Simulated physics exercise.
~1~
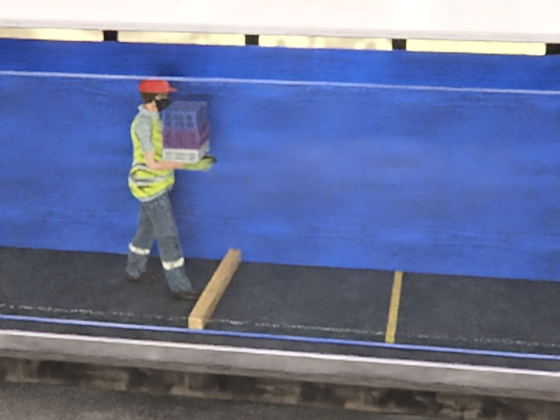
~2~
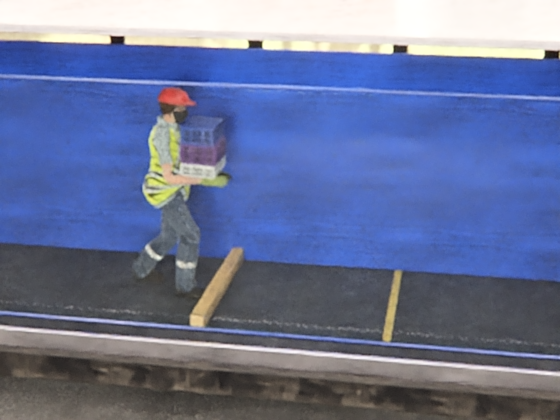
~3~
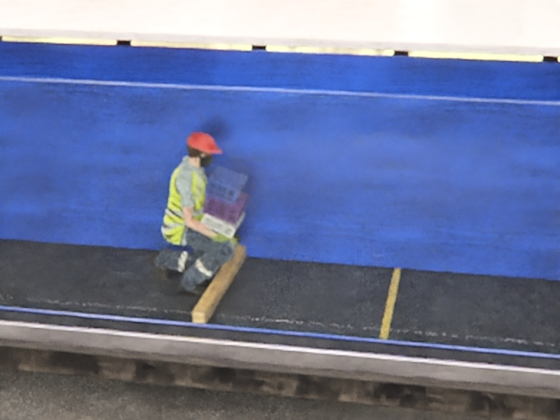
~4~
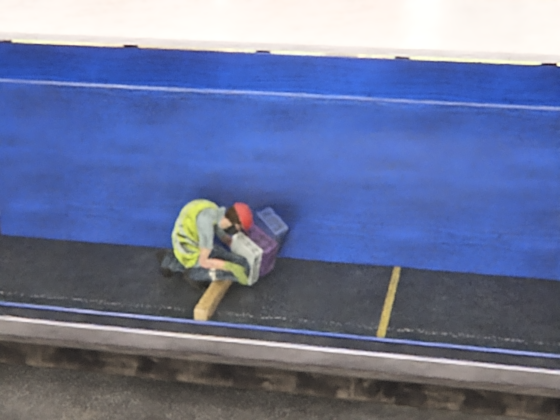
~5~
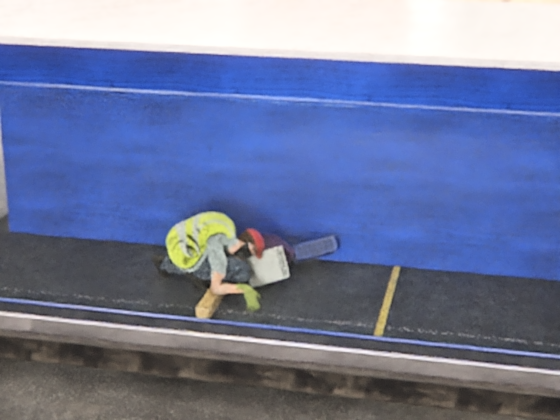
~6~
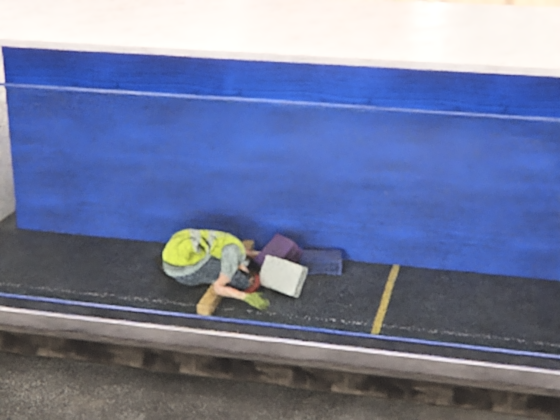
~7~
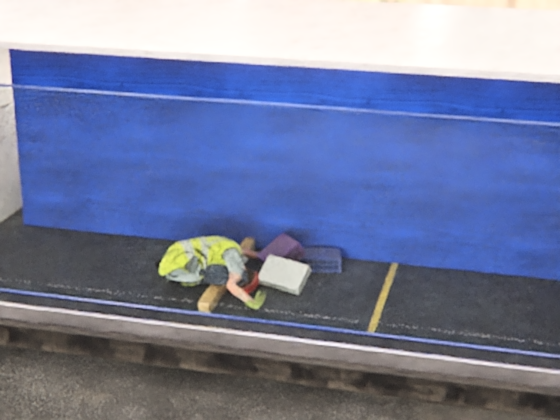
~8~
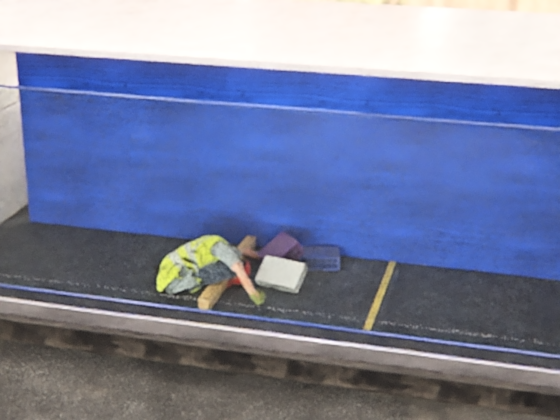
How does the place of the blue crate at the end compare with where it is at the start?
At the start the blue crate is at the top of the stack in the person's arms. By the end it lies on the dark floor, lower and farther right, still short of the yellow line.
